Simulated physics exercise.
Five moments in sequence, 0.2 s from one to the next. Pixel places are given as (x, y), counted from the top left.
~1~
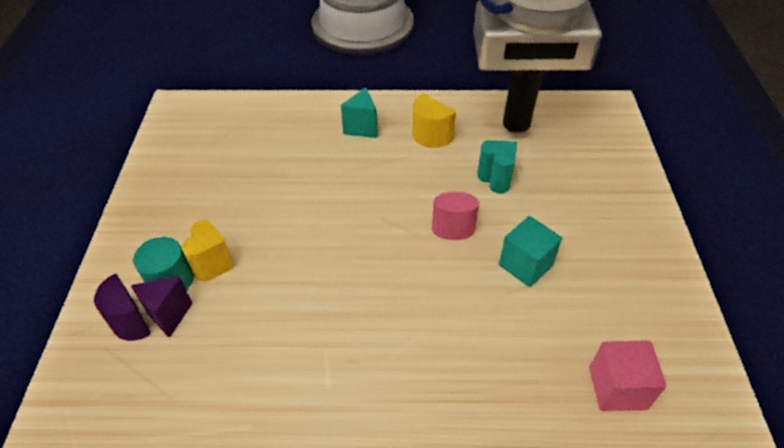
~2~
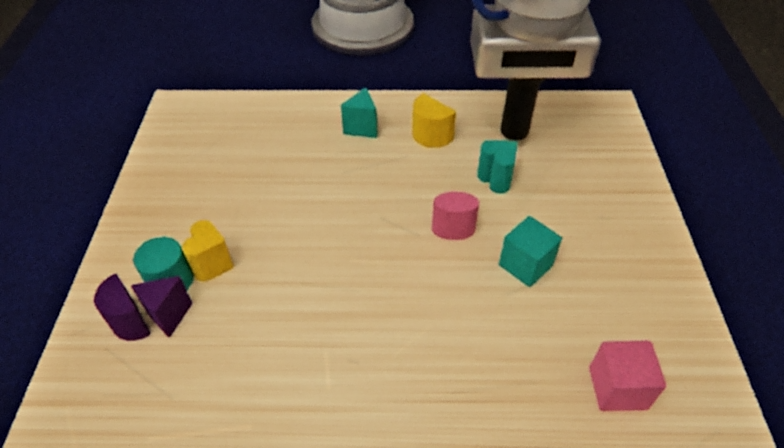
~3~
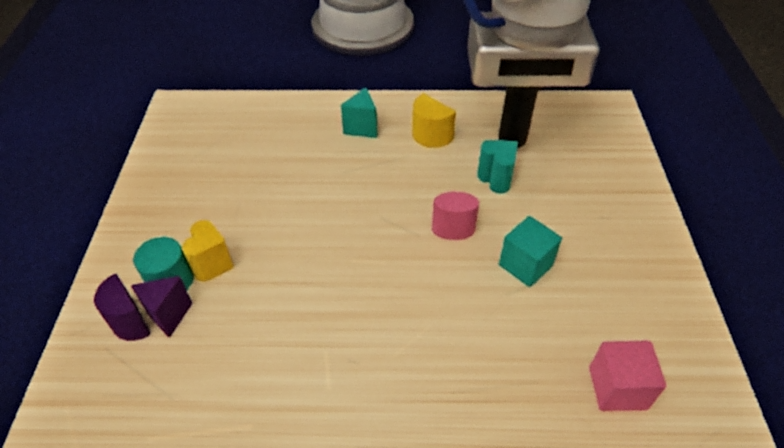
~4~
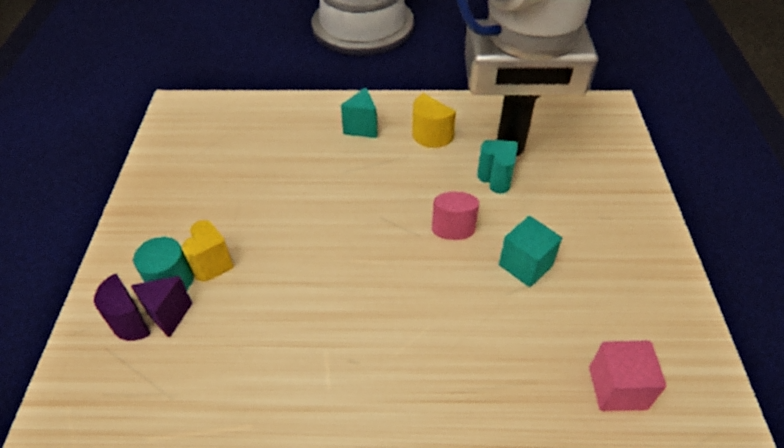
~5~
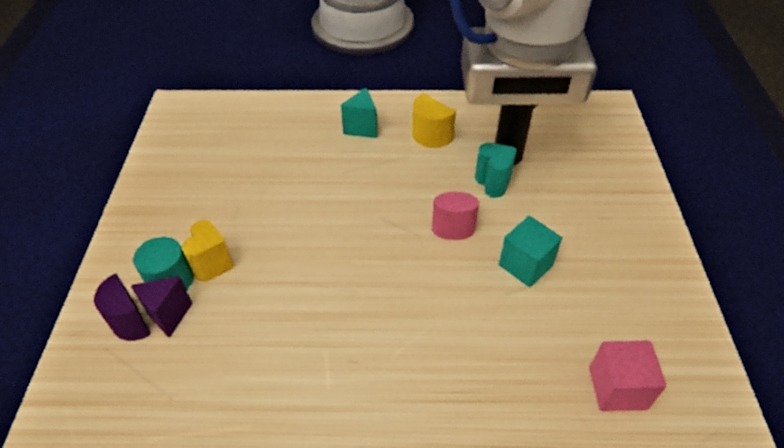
The clip opens on a wooden board scattered with teal, yellow, pink and purple blocks, a robot arm's black peg near the top right. The peg moves slowly down toward the viewer, closing on the teal heart, then nudges it very slightly while the other blocks stay still.
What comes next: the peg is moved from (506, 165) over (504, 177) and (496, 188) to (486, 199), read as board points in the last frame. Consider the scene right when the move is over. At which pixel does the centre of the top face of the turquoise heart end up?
Around (467, 185).
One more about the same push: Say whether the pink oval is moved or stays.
It is moved off its spot.
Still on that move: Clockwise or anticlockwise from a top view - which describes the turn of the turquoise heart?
Seen from above, clockwise.
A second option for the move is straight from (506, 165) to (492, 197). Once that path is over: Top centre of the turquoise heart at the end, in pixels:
It should be at about (472, 182).
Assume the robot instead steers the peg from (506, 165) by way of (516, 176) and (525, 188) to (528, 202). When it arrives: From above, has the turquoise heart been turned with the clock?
Going by the path, yes.
What follows on the original path. Halfway along, peg (502, 175); turquoise heart (485, 169), turned 35° clockwise.
At the end, peg (487, 192); pink oval (449, 209); turquoise heart (467, 185), turned 40° clockwise; turquoise square block still.
